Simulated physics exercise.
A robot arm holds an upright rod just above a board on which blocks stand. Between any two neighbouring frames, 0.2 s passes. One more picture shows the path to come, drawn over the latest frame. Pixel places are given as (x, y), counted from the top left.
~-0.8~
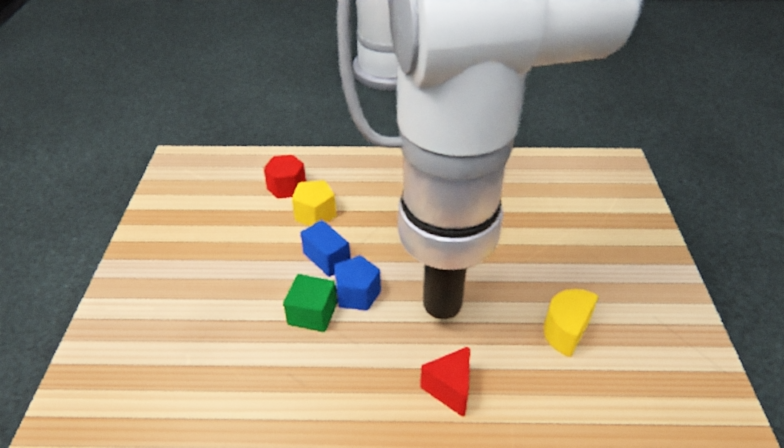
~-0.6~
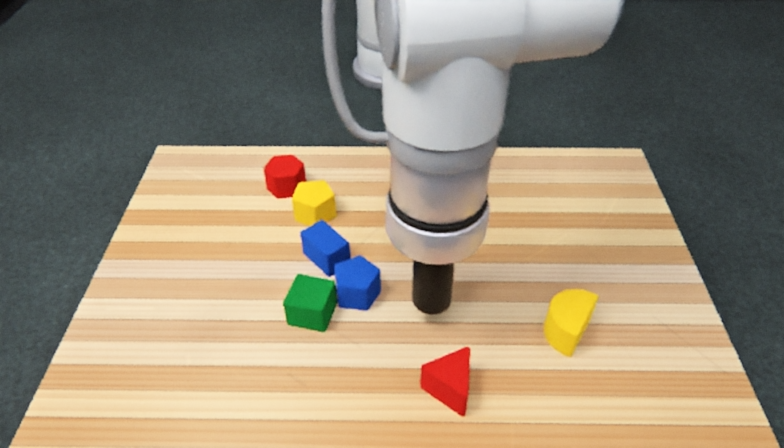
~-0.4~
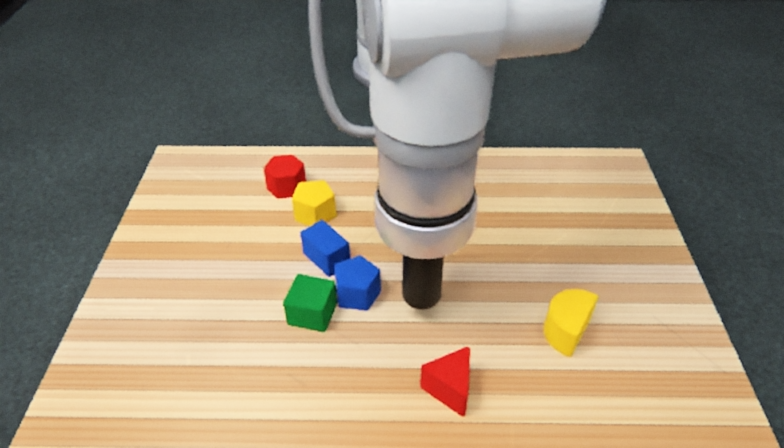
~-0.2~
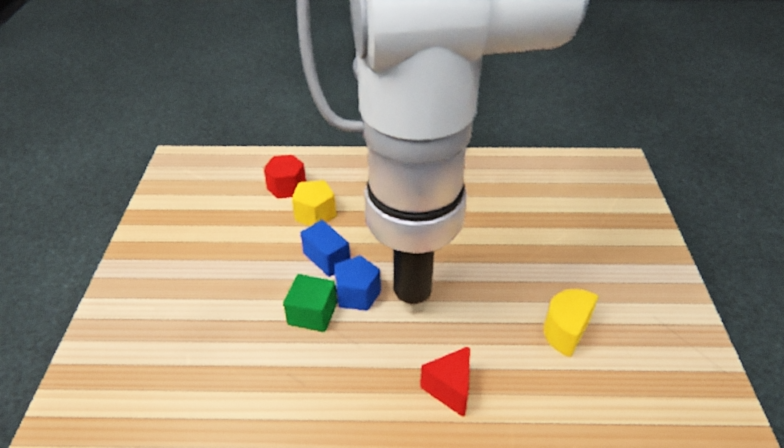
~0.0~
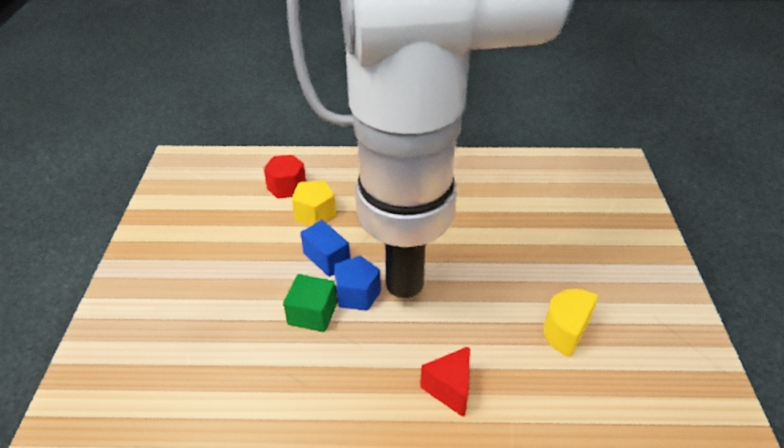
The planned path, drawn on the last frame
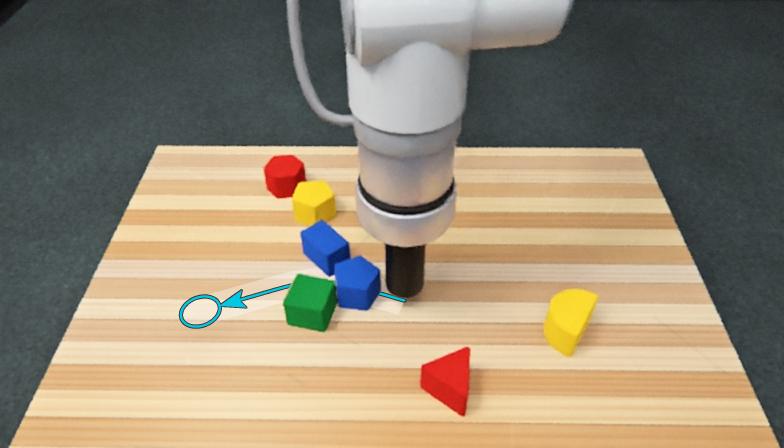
The footage shows a robot arm holding a dark upright rod above a striped wooden board with scattered red, yellow, blue and green blocks. The arm moves the rod slightly left, closer to the blue pentagonal block, while the blocks stay still.
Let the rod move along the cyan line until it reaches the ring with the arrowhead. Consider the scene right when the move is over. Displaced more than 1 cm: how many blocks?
Displaced: Three or more.
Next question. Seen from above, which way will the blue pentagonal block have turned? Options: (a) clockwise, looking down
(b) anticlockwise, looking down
I choose a.
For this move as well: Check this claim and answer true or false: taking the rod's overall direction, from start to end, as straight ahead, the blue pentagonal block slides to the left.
My answer: False.
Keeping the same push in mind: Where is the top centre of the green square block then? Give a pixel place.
I'd expect the centre of its top face to be at (265, 303).
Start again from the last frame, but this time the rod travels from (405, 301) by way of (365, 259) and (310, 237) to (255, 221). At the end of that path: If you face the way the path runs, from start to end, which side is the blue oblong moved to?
Over to the left.
The drawn path runs from (405, 301) by way of (339, 283) and (271, 291) to (200, 311).
The first path, step by step. One third of the way, rod at (336, 268); green square block at (279, 297), turned 65° anticlockwise; blue oblong at (310, 228), turned 40° clockwise; blue pentagonal block at (296, 261), turned 25° anticlockwise.
Two thirds of the way, rod at (267, 276); green square block at (269, 301), turned 100° anticlockwise; blue oblong at (310, 228), turned 40° clockwise; blue pentagonal block at (227, 265).
At the end, rod at (195, 296); green square block at (265, 303), turned 115° anticlockwise; yellow pentagonal block not moved; blue oblong at (310, 228), turned 40° clockwise; blue pentagonal block at (175, 266), turned 30° clockwise.
